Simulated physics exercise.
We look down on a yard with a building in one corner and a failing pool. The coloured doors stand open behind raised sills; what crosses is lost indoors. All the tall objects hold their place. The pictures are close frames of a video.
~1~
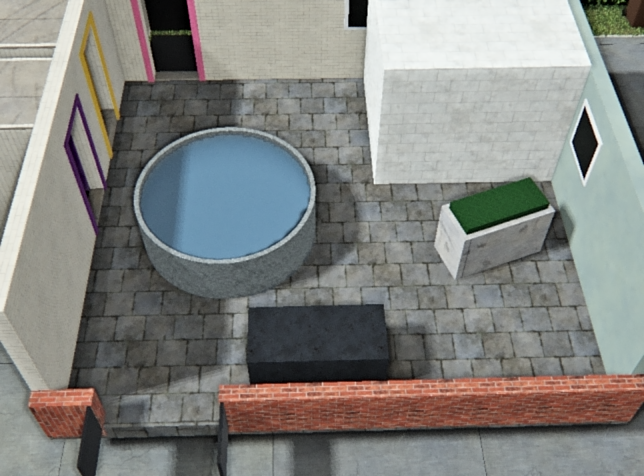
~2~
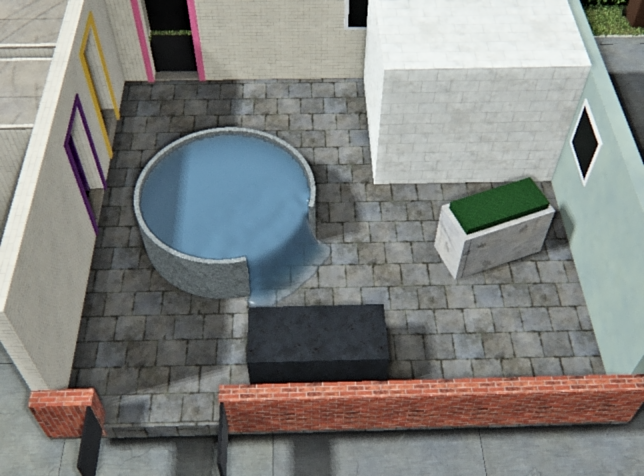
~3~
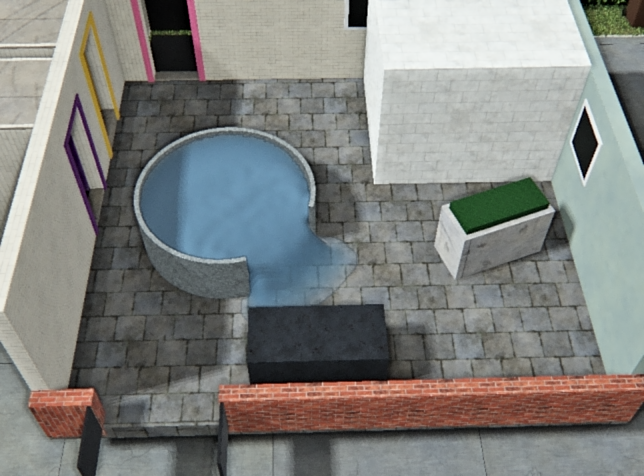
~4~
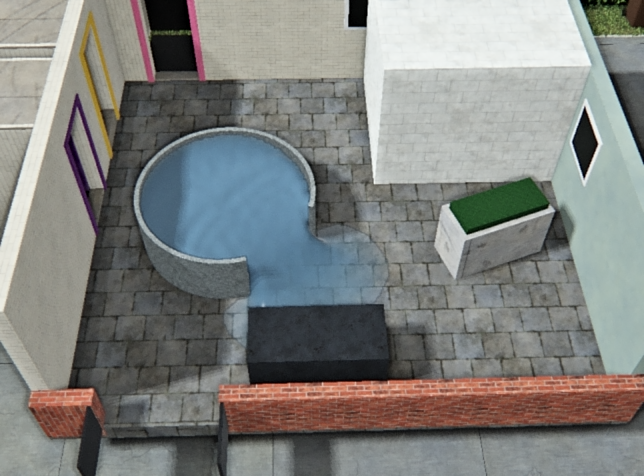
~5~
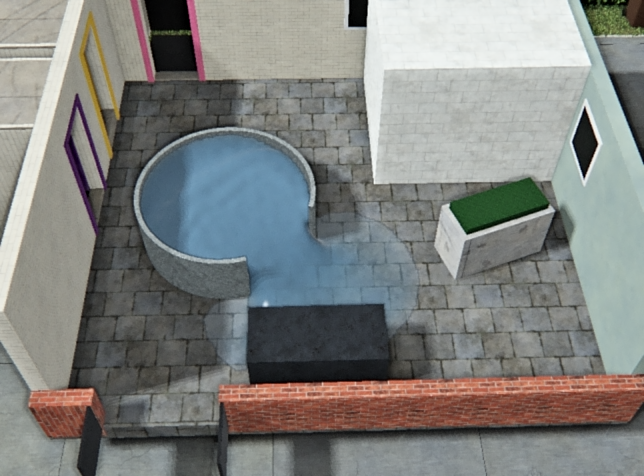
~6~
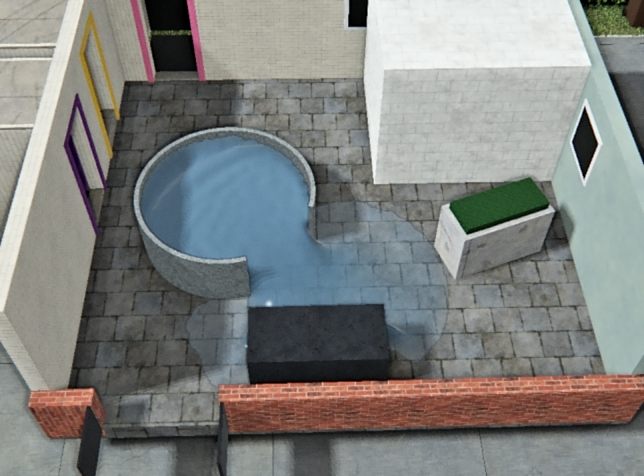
In a paved yard enclosed by walls, a round pool of still water stands near a dark block and a green-topped box. Its lower right side opens and water pours through the gap, spreading across the paving toward the block, then fanning out rightward and around the block's sides as a thin sheet.
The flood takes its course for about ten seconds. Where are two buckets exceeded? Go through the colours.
The yellow door admits no more than that; the pink door lets in a lot; the purple door admits no more than that.
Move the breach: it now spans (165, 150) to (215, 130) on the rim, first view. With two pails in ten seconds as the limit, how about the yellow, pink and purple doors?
In short: The yellow door floods; the pink door passes that mark; the purple door stays under.
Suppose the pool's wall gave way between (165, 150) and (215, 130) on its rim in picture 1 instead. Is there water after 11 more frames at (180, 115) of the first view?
Verdict: Covered.
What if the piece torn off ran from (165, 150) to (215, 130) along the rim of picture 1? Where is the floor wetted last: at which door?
Last comes the purple-painted one.
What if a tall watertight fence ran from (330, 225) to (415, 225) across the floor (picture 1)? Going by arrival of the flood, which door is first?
First comes the one in purple.
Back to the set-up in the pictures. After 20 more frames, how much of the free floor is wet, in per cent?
Near 55 in a hundred.
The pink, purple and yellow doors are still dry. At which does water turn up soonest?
I say the purple door.
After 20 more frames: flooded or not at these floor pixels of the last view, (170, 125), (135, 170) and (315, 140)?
One after the other: No water, not flooded, free of water.
A moment on, water covers 30 % of the floor; the yellow door not reached, the pink door not reached, the purple door not reached.
Next, water covers 45 % of the floor; the yellow door not reached, the pink door not reached, the purple door not reached.
Then, water covers 55 % of the floor; the yellow door not reached, the pink door not reached, the purple door wet at the sill, nothing in.
Later, water covers 80 % of the floor; the yellow door wet at the sill, nothing in, the pink door not reached, the purple door wet at the sill, nothing in.
In the end, water covers 100 % of the floor; the yellow door wet at the sill, nothing in, the pink door over two buckets in, the purple door wet at the sill, nothing in.
